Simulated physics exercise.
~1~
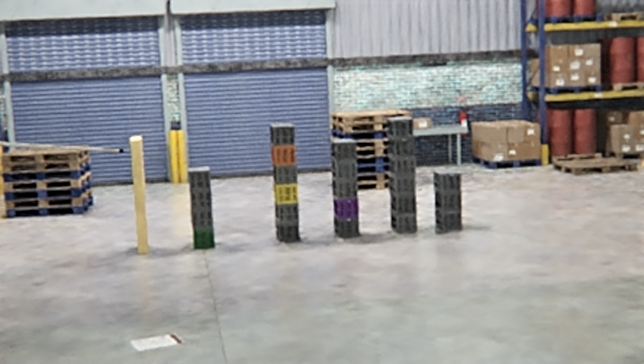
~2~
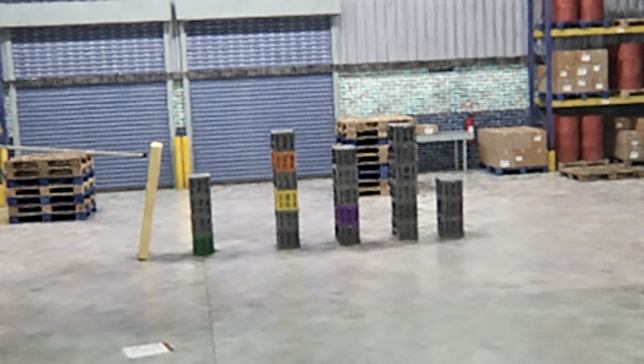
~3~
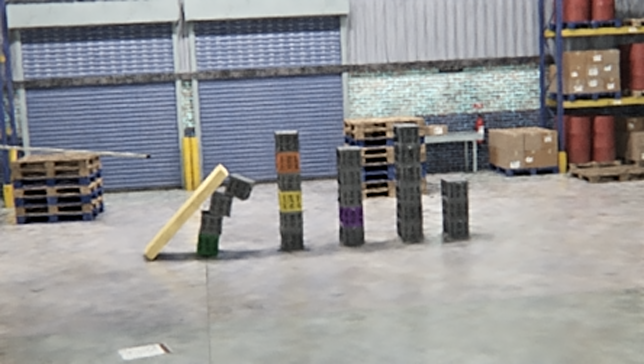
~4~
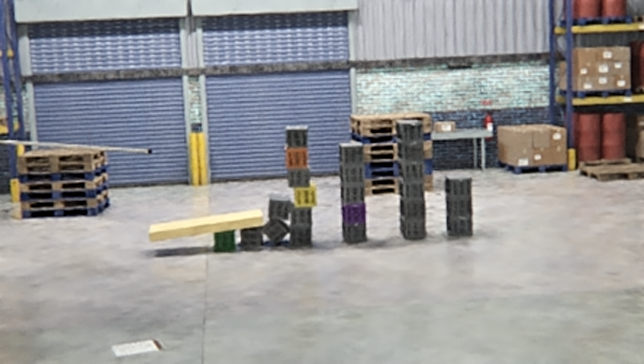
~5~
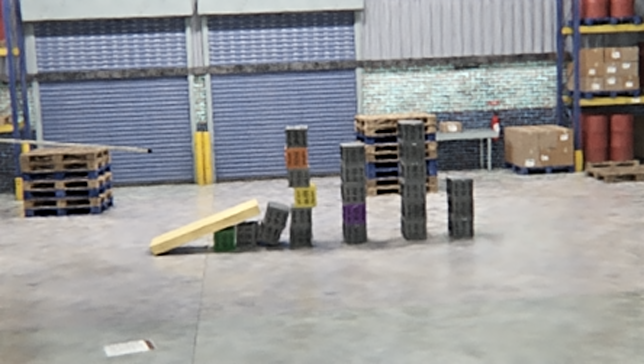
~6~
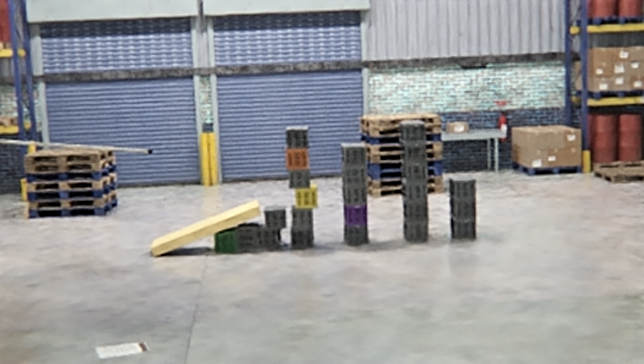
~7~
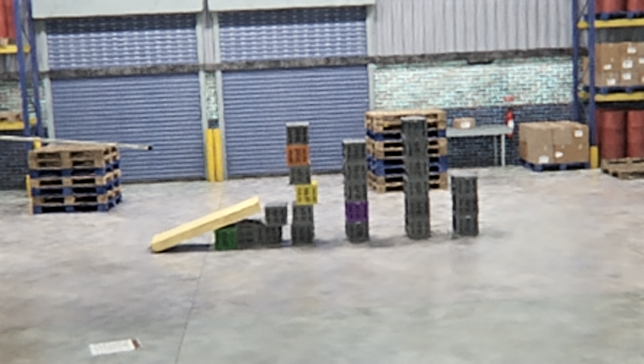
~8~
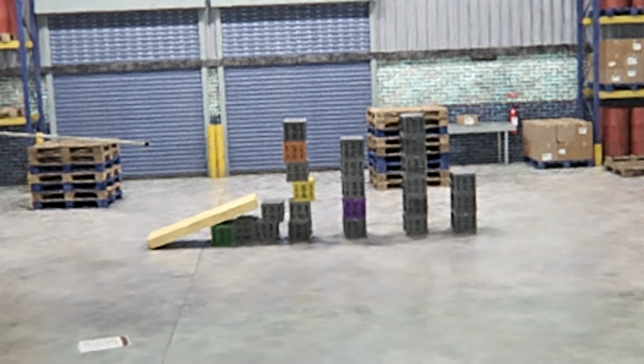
To begin with, a tall pale-yellow board stands upright at the left of a row of five dark crate stacks on a warehouse floor, with a thin pole behind it. The board leans to the right and topples against the first, short stack, whose upper crates tip over toward the next stack. They drop into the gap beside the green crate and knock the second stack, shifting its yellow crate slightly right. The tumbled crates settle, and the board rests aslant on the green crate. The second stack stays standing, its yellow crate jutting out, and the other three stacks remain upright.
